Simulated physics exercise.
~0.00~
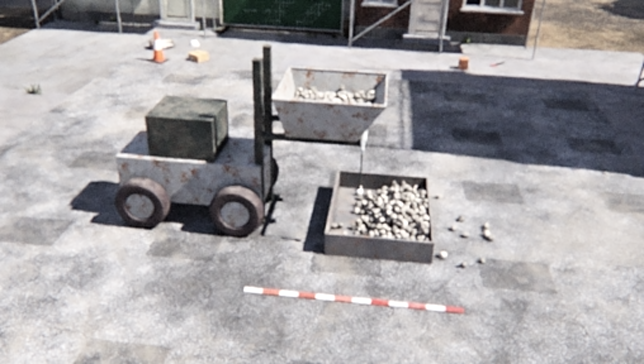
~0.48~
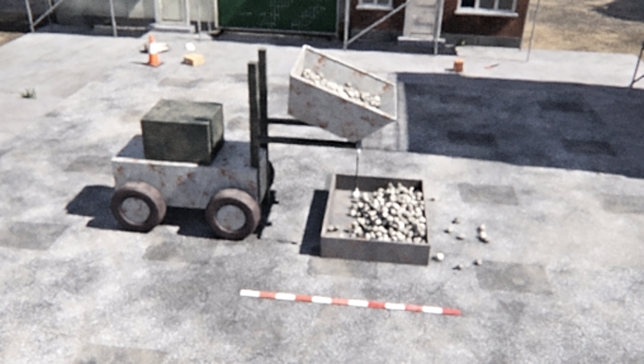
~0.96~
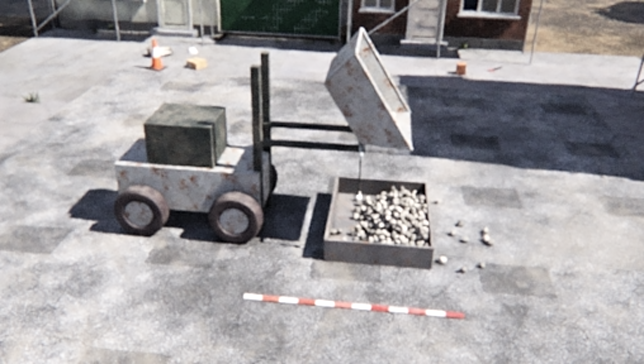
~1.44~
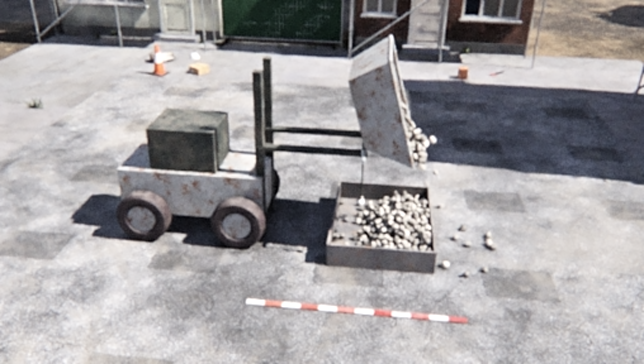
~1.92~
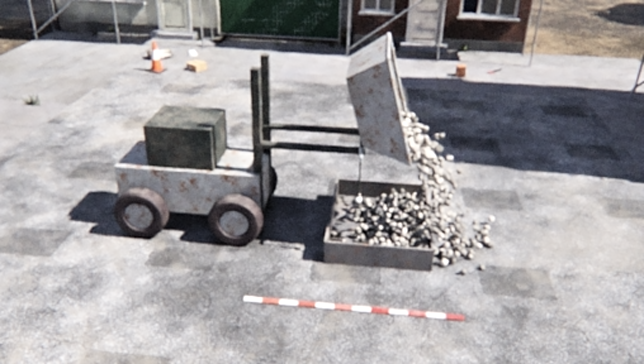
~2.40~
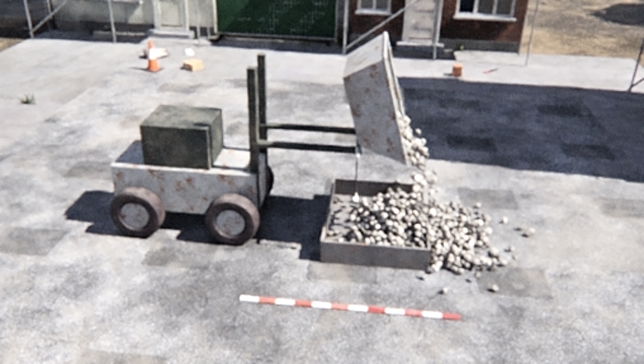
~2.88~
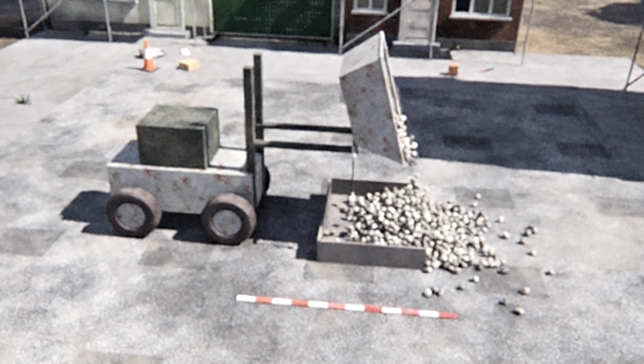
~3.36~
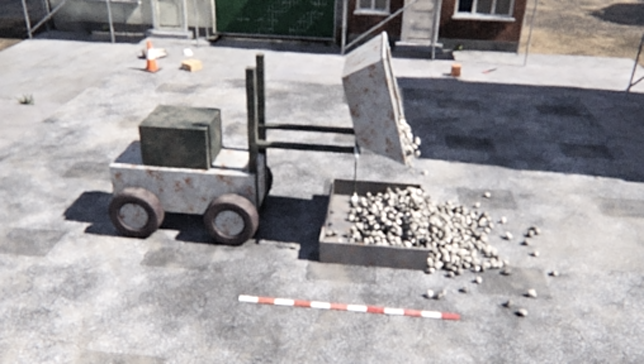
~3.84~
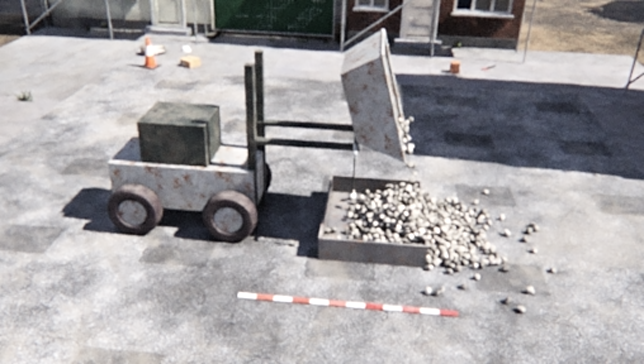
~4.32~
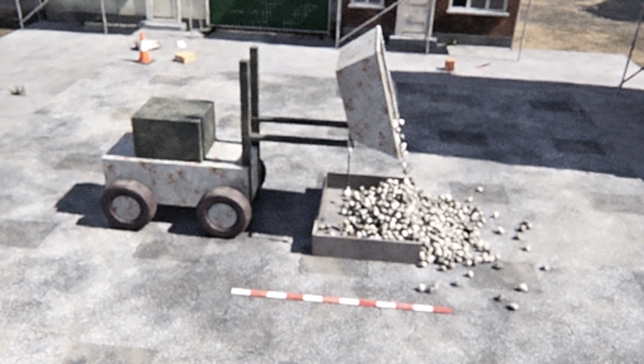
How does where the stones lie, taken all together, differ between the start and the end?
At the start they were split between the raised skip and the bin, with only a few on the ground. By the end they lay lower and farther right overall, heaped in the bin and spilling past its right side, with some left in the skip.
